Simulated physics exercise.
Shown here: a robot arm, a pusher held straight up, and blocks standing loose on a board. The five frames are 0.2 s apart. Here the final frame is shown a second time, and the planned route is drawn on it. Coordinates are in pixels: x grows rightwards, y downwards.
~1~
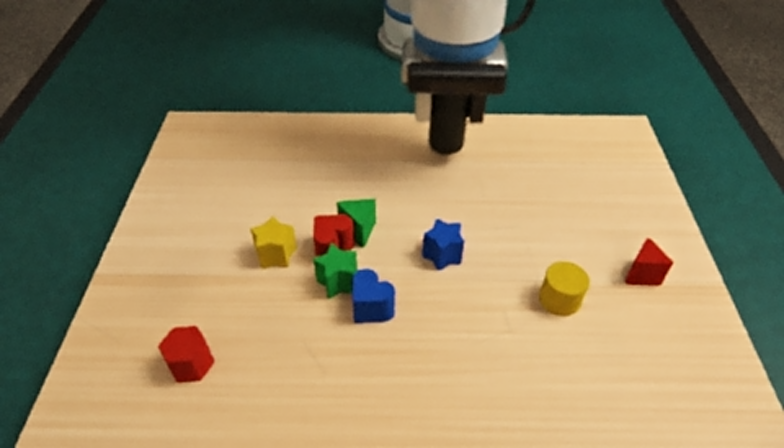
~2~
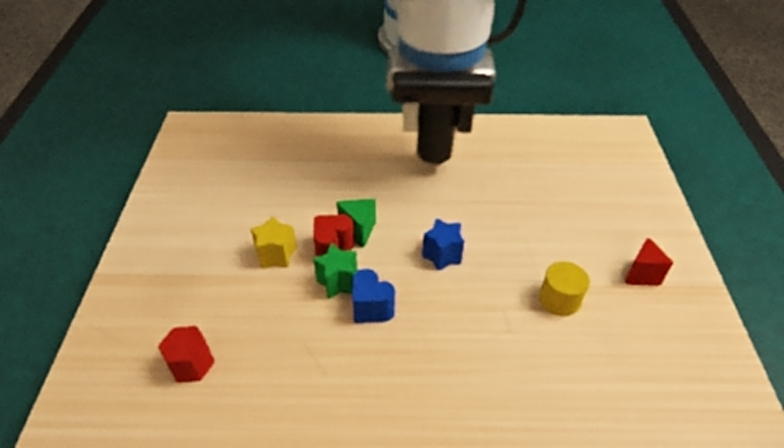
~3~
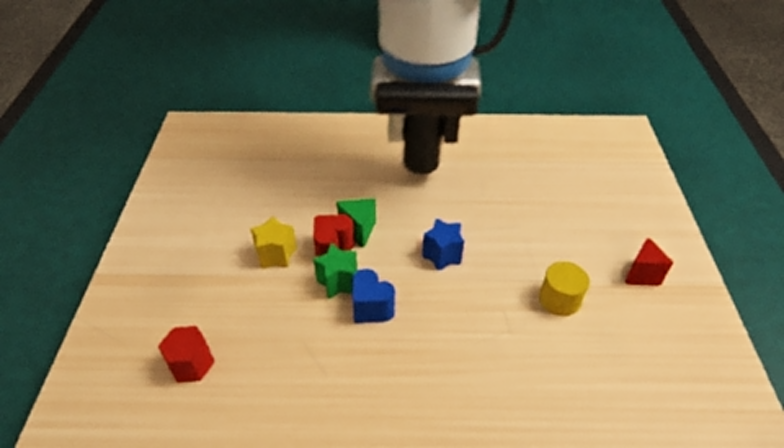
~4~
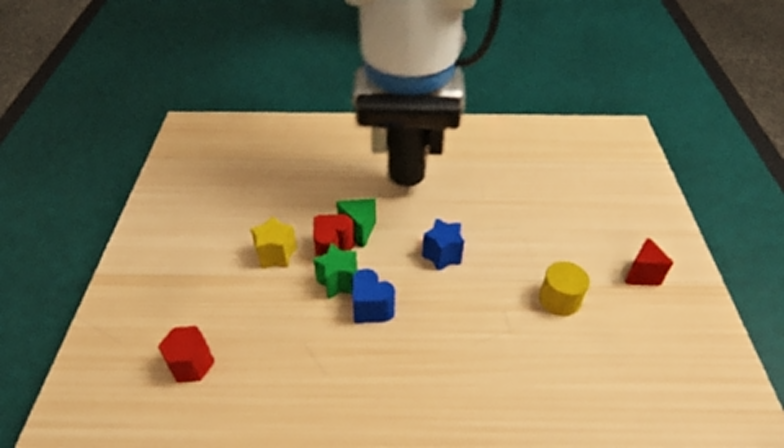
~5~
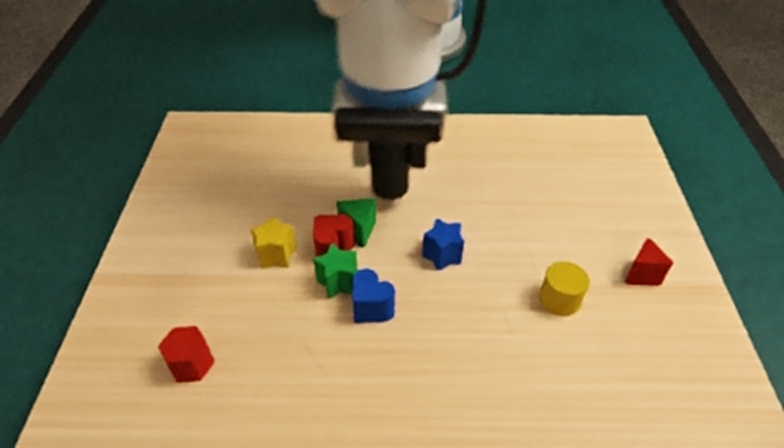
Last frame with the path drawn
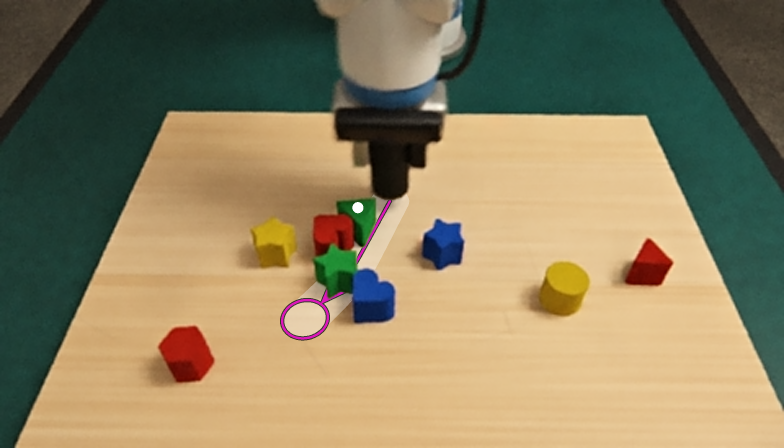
A robot arm with a black pusher held upright moves above a pale wooden board on a green surface, seen from a fixed, raised view facing the arm. Yellow and green stars, red and blue hearts and a green triangle sit left of centre, a red block lower left, and a blue star, yellow cylinder and red triangle rightward. The pusher glides steadily left and toward the viewer, nearing the green triangle, while every block stays still.
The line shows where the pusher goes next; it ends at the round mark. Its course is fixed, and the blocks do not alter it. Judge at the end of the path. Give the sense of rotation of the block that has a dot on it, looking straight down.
From overhead, the rotation is clockwise.
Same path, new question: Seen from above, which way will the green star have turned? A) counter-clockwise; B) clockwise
I'll go with A - counter-clockwise.
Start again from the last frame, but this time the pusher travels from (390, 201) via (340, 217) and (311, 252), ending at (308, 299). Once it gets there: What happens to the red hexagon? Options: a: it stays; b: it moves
It's a.
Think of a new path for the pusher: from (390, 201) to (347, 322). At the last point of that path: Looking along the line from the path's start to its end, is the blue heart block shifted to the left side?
Yes, that is how it ends up.
The drawn path runs from (390, 201) via (359, 258), ending at (305, 319); the dot is on the green three-sided block.
On the path given first. One third of the way, pusher at (369, 224); red heart block at (301, 241), turned 35° clockwise; green star at (331, 265), turned 20° anticlockwise; green three-sided block at (337, 235), turned 25° clockwise.
Two thirds of the way, pusher at (343, 265); yellow star at (262, 230), turned 35° clockwise; red heart block at (281, 255), turned 80° clockwise; green star at (310, 301), turned 40° anticlockwise; green three-sided block at (310, 272), turned 65° clockwise.
At the end, pusher at (303, 305); yellow star at (262, 230), turned 35° clockwise; red heart block at (274, 261), turned 105° clockwise; green star at (283, 337), turned 110° anticlockwise; green three-sided block at (261, 303), turned 90° clockwise.
